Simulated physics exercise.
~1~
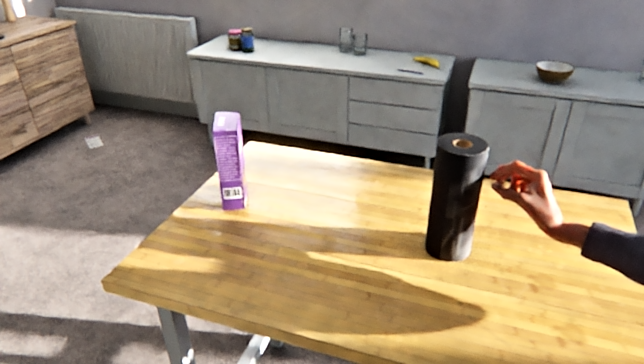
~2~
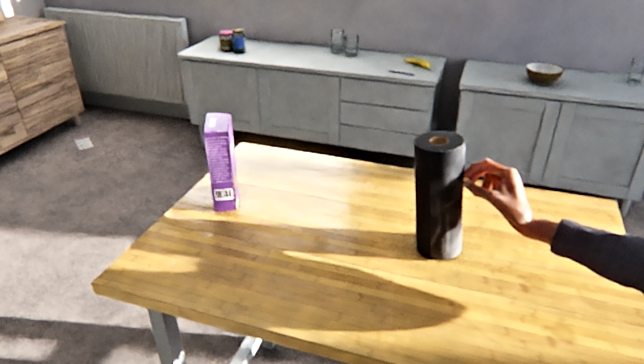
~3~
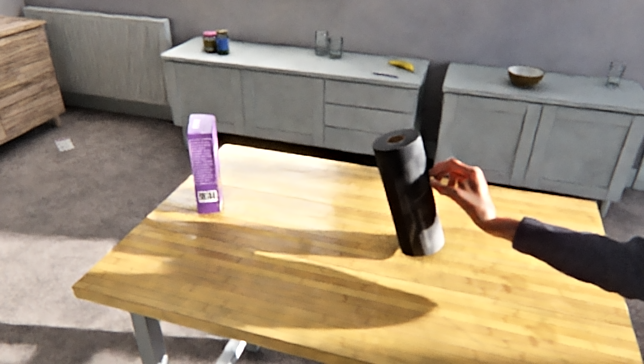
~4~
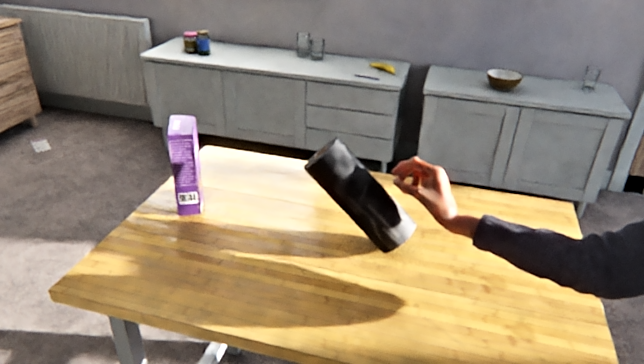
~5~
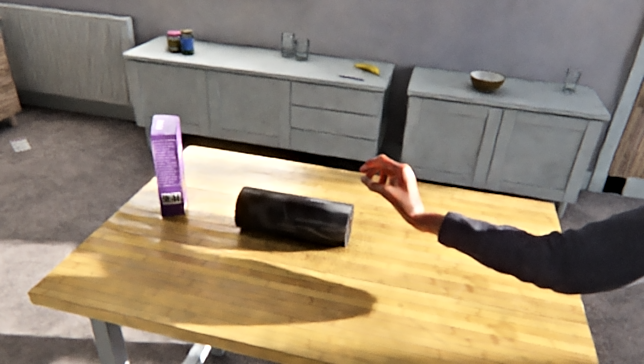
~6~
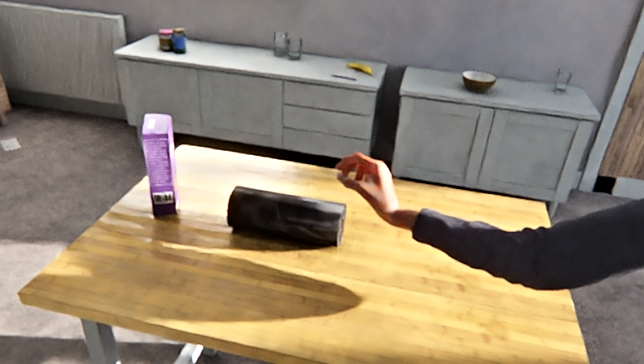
A black roll tips over leftward as a hand pushes it, ending on its side.
